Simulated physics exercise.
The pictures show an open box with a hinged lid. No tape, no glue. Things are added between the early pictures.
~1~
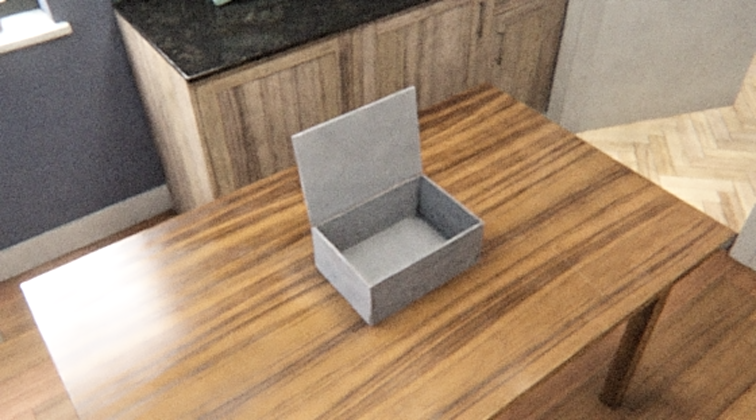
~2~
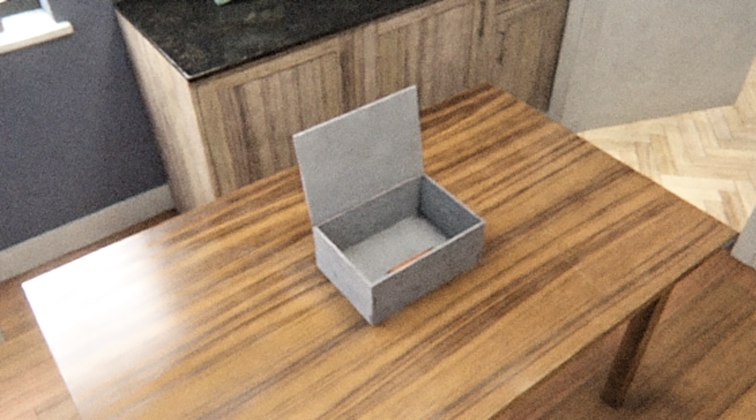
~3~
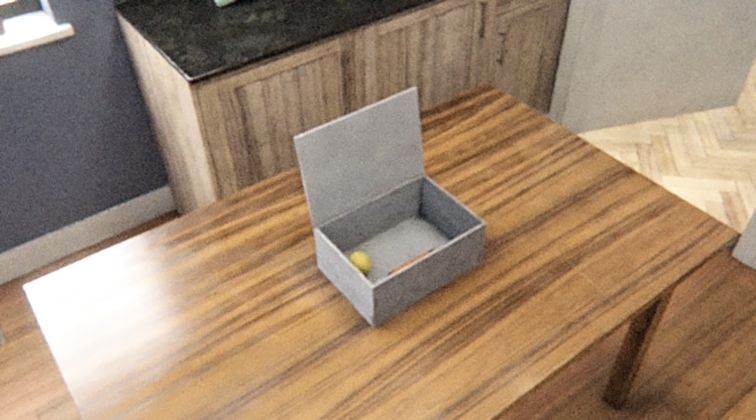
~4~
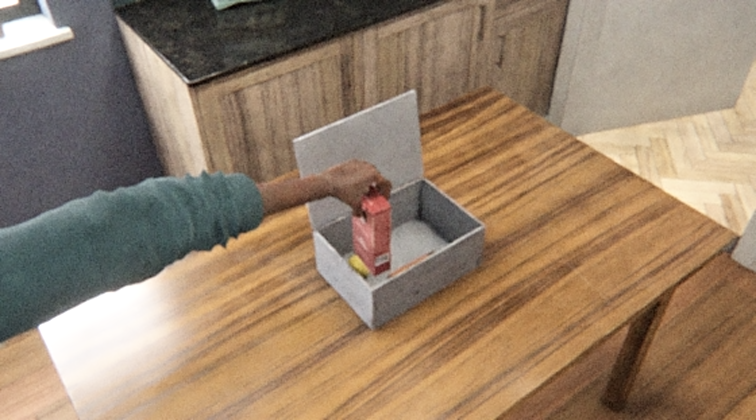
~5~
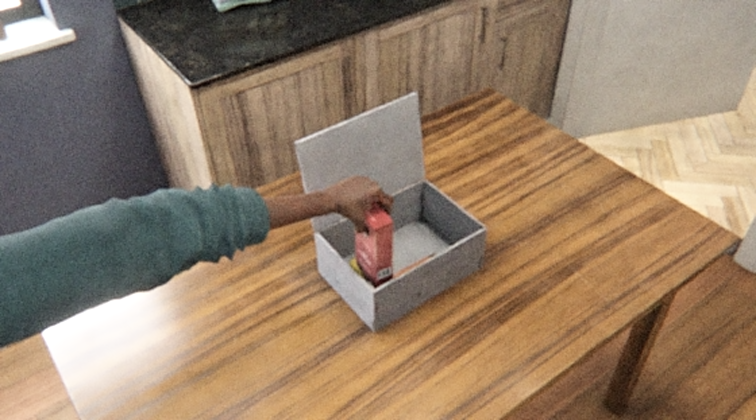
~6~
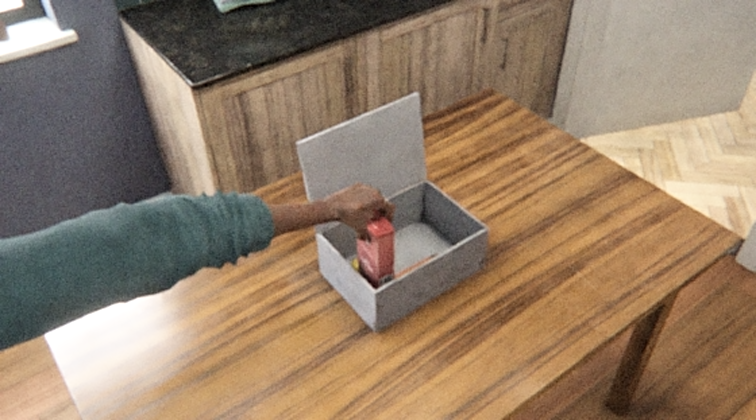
Hand in a green sleeve lowering a red packet into an open grey box already holding a small yellow item.
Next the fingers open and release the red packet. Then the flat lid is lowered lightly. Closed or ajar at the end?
Here the lid will not close.
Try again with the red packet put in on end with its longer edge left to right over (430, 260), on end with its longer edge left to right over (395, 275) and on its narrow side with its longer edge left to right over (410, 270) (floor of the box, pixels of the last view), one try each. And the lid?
First try: It will not close; second try: It stays ajar; third try: It shuts flat.
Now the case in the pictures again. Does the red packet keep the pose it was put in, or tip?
It stays as placed.
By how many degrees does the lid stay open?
Some 30° above the rim.
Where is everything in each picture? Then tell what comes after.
In the first frame, the last thing is not in view yet.
In the second frame, the last thing is not in view yet.
In the third frame, the last thing is not in view yet.
The fourth frame shows coming down; red packet (372, 230).
The fifth frame shows coming down; red packet (374, 245).
The sixth frame shows in place under the hand; red packet (376, 252).
Then, 0.90 s after the last picture, lid starting down; red packet slid about its own width near (376, 271).
Then, 1.40 s after the last picture, lid 73° above the rim; red packet slid about its own width near (376, 271).
Then, 1.80 s after the last picture, lid 38° above the rim; red packet slid about its own width near (376, 271).
At rest, lid 30° above the rim; moved from the start, red packet; the other 2 in place. Seen from the same camera at the end, red packet near (376, 271).
